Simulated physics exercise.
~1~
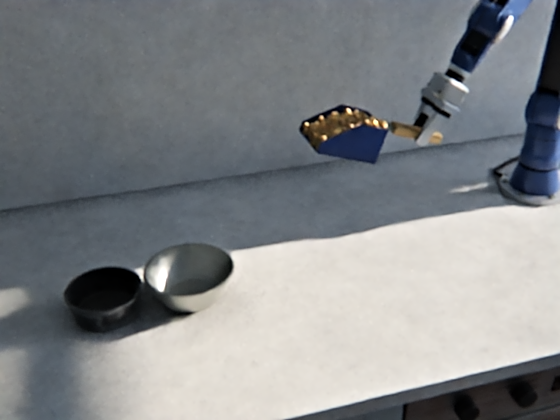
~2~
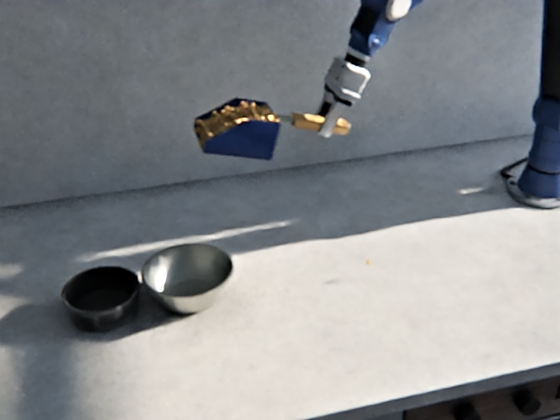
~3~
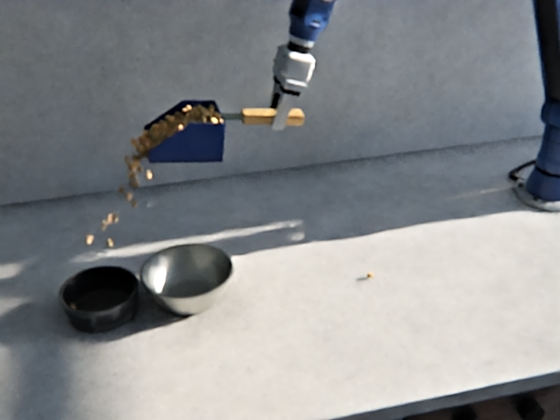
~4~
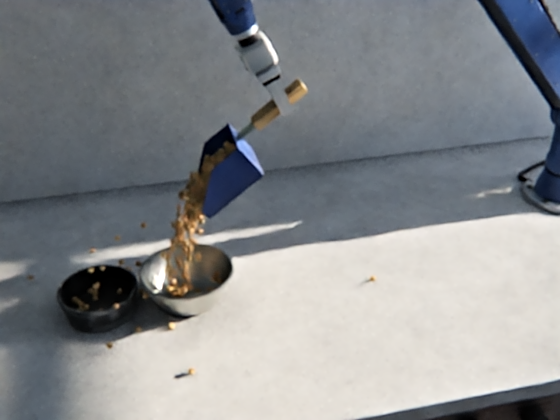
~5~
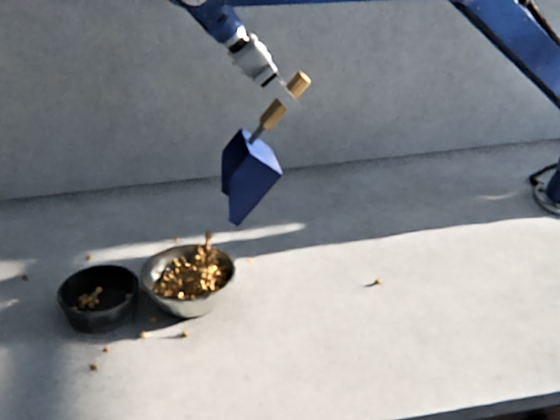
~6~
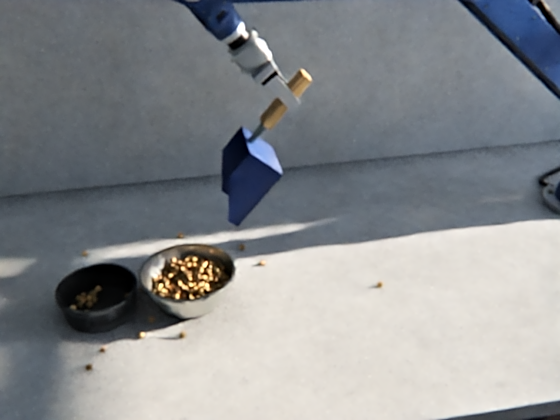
The footage shows a robot arm carrying a blue scoop of small golden-brown pieces leftward above two bowls, then tipping it steeply so they pour down, mostly filling the metallic bowl, with some landing in the dark bowl and a few scattered on the table.
